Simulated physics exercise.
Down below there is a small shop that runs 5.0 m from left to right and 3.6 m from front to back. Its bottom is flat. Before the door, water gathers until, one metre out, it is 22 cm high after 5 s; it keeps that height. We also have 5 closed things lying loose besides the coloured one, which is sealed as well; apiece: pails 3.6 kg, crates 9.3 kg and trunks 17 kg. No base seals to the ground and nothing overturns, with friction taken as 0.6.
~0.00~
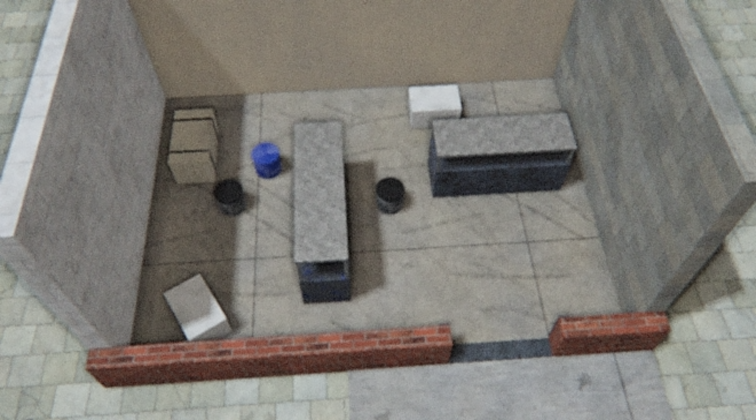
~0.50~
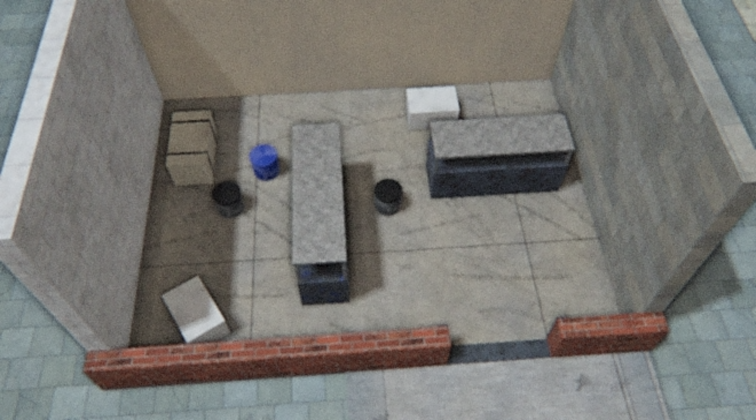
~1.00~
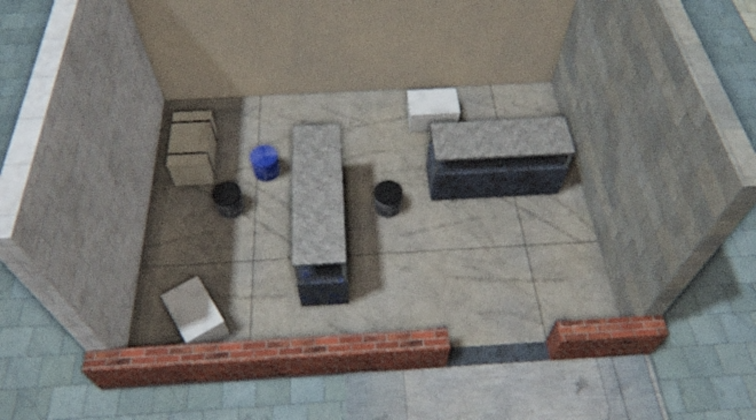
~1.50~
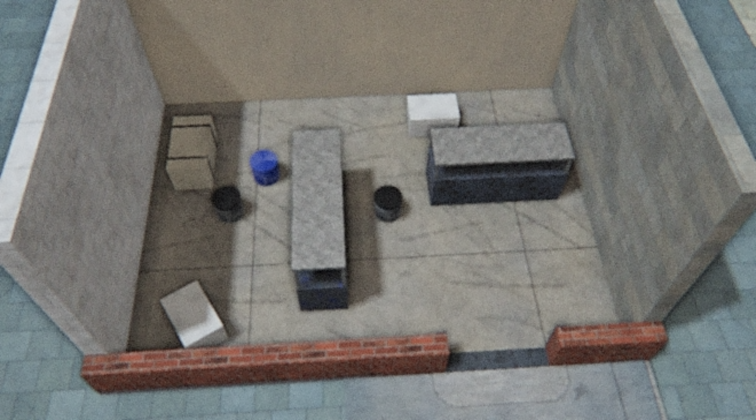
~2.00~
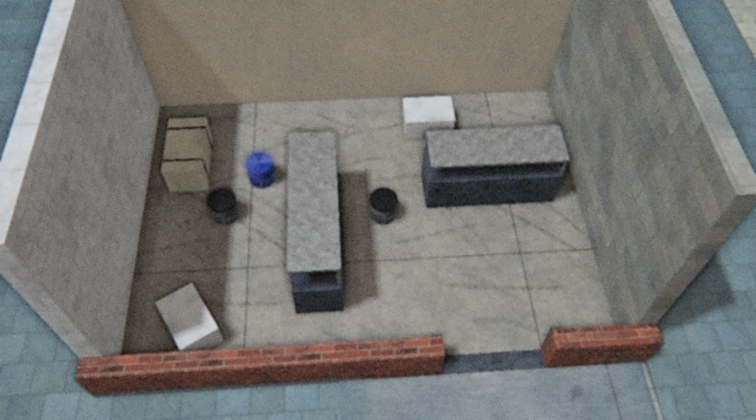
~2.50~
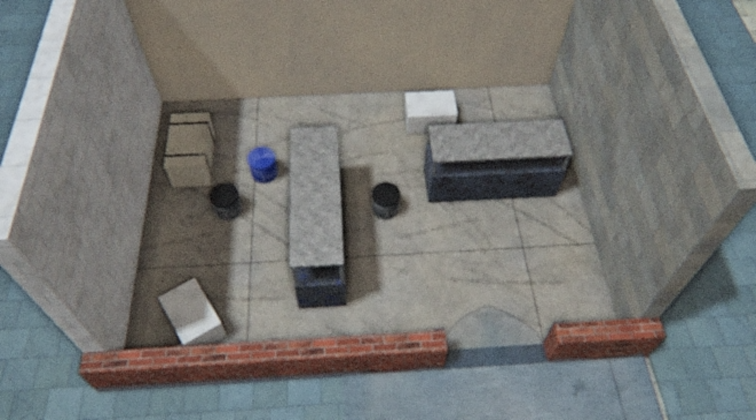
Water covered the paving around a small, open-topped shop, then a little patch slipped in through the gap in the low brick front, while the blue pail, boxes and counters inside stayed put.
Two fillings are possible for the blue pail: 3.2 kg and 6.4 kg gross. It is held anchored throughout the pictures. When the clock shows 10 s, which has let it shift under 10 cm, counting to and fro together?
The lighter mass suffices.
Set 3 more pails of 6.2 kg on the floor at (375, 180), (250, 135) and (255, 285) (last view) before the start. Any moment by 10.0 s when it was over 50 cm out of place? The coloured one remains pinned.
Result, in turn - exceeds it; falls shy; falls shy.
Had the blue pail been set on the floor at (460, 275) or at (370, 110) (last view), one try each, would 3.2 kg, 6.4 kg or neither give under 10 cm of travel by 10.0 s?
For the first start neither one suffices; for the second neither one suffices.
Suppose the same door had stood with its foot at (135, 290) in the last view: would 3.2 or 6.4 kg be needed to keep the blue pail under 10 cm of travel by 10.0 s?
With that change, both options fail.
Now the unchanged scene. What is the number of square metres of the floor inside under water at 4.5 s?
I'd estimate close to 4.5 m2.
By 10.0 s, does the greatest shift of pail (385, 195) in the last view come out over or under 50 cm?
Verdict for this one: Beyond half a metre.
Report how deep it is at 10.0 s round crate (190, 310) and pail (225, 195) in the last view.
First roughly 1 cm, second roughly 1 cm.
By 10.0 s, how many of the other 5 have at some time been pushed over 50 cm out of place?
That comes to 1.
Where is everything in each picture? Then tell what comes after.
In the first frame, the blue pail at (265, 153), on the bottom; 0.0 m2 under water; 0 of 6 have shifted.
In the second frame, the blue pail at (263, 155), on the bottom; 0.0 m2 under water; 0 of 6 have shifted.
In the third frame, the blue pail at (264, 156) rests on the ground; water covers 0.0 m2; 0 of 6 have shifted.
In the fourth frame, the blue pail at (264, 161), on the bottom; 0.0 m2 under water; 0 of 6 have shifted.
In the fifth frame, the blue pail at (259, 163) rests on the ground; 0.0 m2 under water; 0 of 6 have shifted.
In the sixth frame, the blue pail at (261, 158) rests on the ground; 0.3 m2 under water; 0 of 6 have shifted.
After 3.5 s the blue pail would be 0 cm from its start with 3.2 kg and 0 cm from its start with 6.4 kg; 0 cm of water round it then.
After 4.5 s the blue pail would be 0 cm from its start with 3.2 kg and 0 cm from its start with 6.4 kg; 0 cm of water round it then.
After 7.0 s the blue pail would be 0 cm from its start with 3.2 kg and 0 cm from its start with 6.4 kg; 0 cm of water round it then.
After 10.0 s the blue pail would be 0 cm from its start with 3.2 kg and 0 cm from its start with 6.4 kg; 1 cm of water round it then.
